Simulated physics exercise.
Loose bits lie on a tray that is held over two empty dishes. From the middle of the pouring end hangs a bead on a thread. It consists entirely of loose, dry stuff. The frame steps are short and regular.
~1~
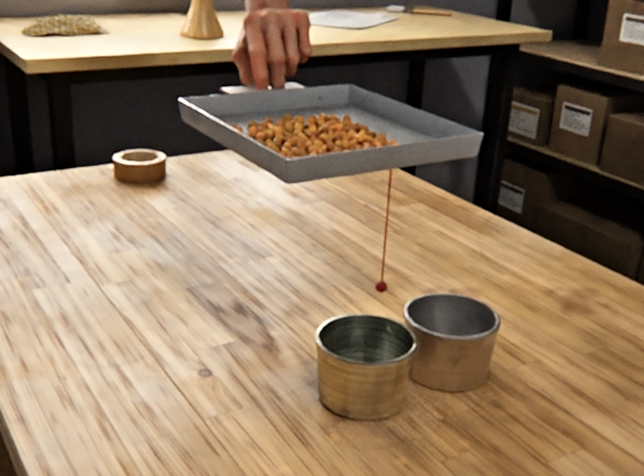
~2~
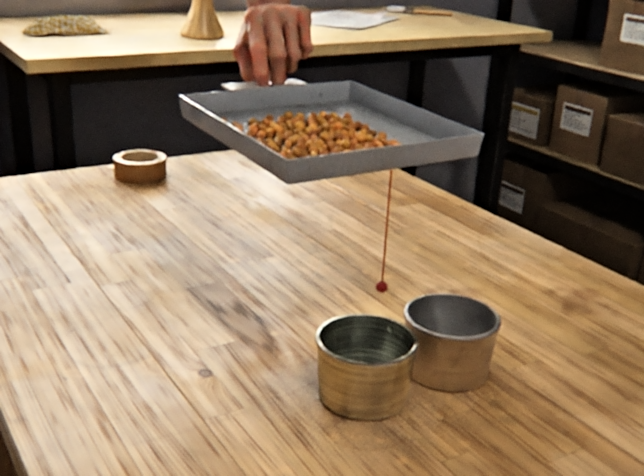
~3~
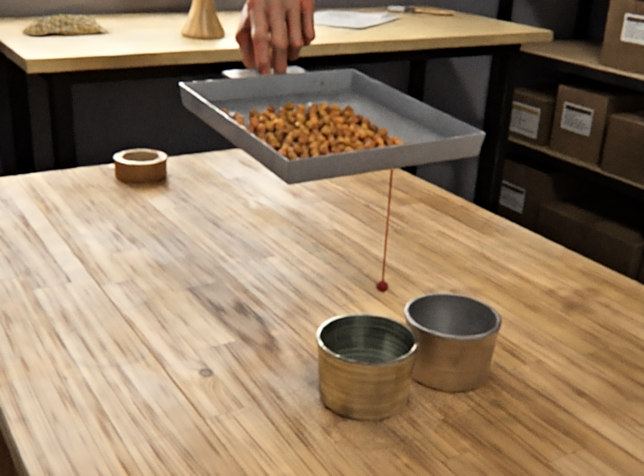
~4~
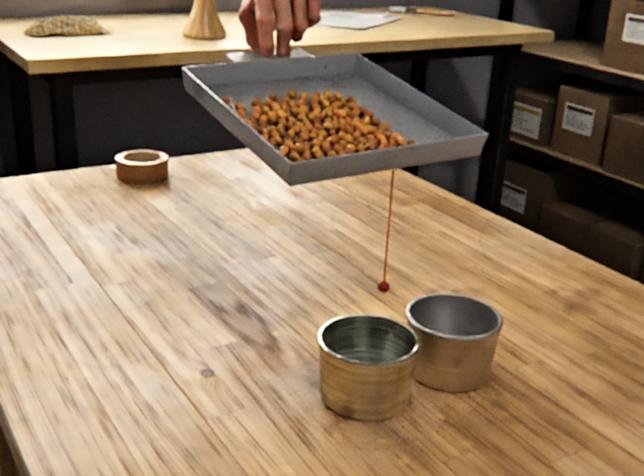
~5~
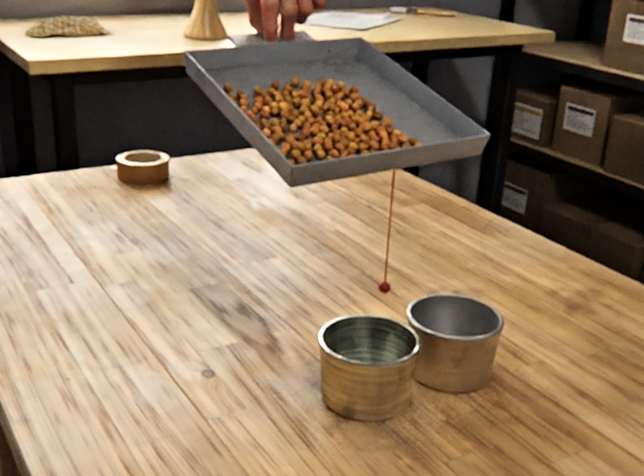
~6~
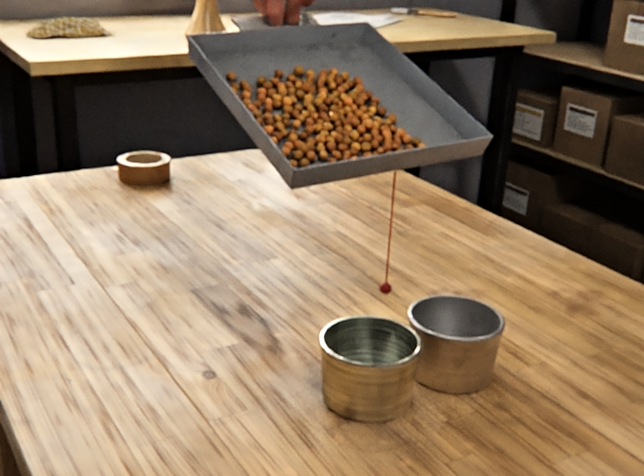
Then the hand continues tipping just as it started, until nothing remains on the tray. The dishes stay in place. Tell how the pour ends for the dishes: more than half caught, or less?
The dishes will manage to catch most of it.
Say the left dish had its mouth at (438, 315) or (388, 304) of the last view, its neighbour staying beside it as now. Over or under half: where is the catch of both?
Try 1: A minority of it. Try 2: A minority of it.
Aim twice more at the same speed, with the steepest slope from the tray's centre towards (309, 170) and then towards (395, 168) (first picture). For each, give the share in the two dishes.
First some 10, then 70 per cent.
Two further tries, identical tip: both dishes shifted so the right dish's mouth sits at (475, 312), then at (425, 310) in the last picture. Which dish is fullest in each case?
Result, try one: The dish at left; try two: The dish at left.
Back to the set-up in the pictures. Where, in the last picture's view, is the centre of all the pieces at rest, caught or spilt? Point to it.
It settles centred around (377, 390).
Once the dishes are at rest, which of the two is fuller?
Winner, as observed: The left-positioned one.
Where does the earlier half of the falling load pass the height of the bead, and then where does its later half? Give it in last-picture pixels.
I'd place the first part at (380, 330) and the rest at (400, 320).
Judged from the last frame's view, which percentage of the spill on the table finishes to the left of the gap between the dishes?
60 per cent, about.
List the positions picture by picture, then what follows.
Corners of the pouring end at (288, 158) and (479, 133), level; middle of the load at (318, 143), roasted chickpeas; left dish at (393, 385); right dish at (480, 358); bead on its thread at (381, 287), in the first frame.
Corners of the pouring end at (289, 159) and (480, 133), level; middle of the load at (318, 141), in the second frame.
Corners of the pouring end at (290, 159) and (481, 133), tipped barely, level across its low end; middle of the load at (319, 137), in the third frame.
Corners of the pouring end at (292, 162) and (484, 133), tipped a little, level across its low end; middle of the load at (321, 131), in the fourth frame.
Corners of the pouring end at (294, 164) and (486, 134), tipped a little, level across its low end; middle of the load at (323, 125), in the fifth frame.
Corners of the pouring end at (296, 167) and (489, 135), tipped clearly, level across its low end; middle of the load at (326, 121); left dish at (398, 387); right dish at (484, 360), in the sixth frame.
Soon, tray tipped steeply; nearly all on the tray; a stray few in the air.
A while on, tray tipped past a quarter turn; nearly all on the tray; a stray few in the right dish.
Towards the end, tray tipped past a quarter turn; about half in the left dish; about a quarter in the right dish; about a quarter outside both; a stray few in the air.
Finally, tray tipped past a quarter turn; about half in the left dish; about a quarter in the right dish; about a quarter outside both; a stray few in the air.
